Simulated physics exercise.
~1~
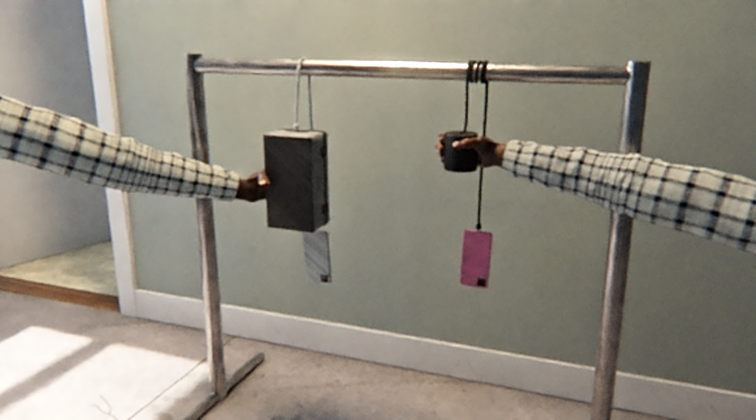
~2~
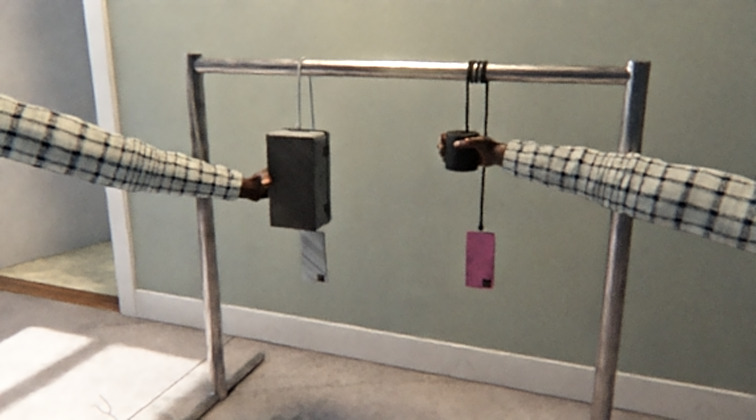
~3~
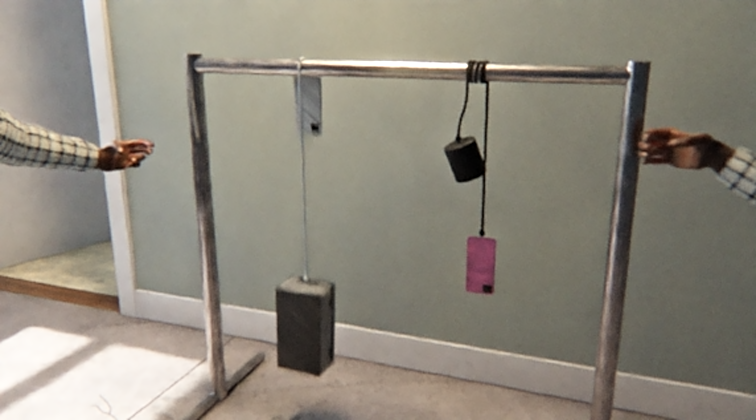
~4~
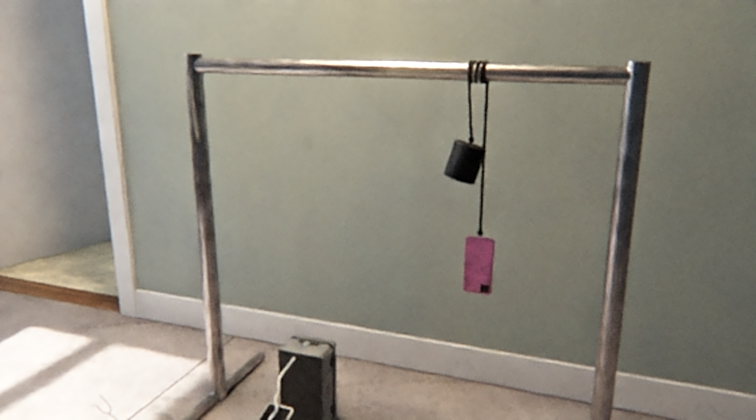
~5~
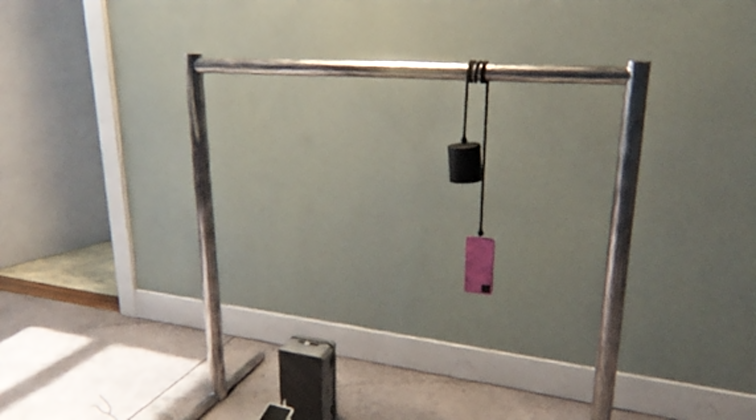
A metal rail on two uprights stands before a green wall, seen from the front by a still camera. From a thin pale cord draped over its left side hang a dark grey case and a light grey phone, while a black cord wound around the right side holds a black cylinder and a pink phone. Two hands in checked sleeves hold the case and the cylinder, then let go and draw back. The case drops, pulling the grey phone up to the rail. Case, cord and phone end on the floor, while the cylinder and pink phone stay hanging.
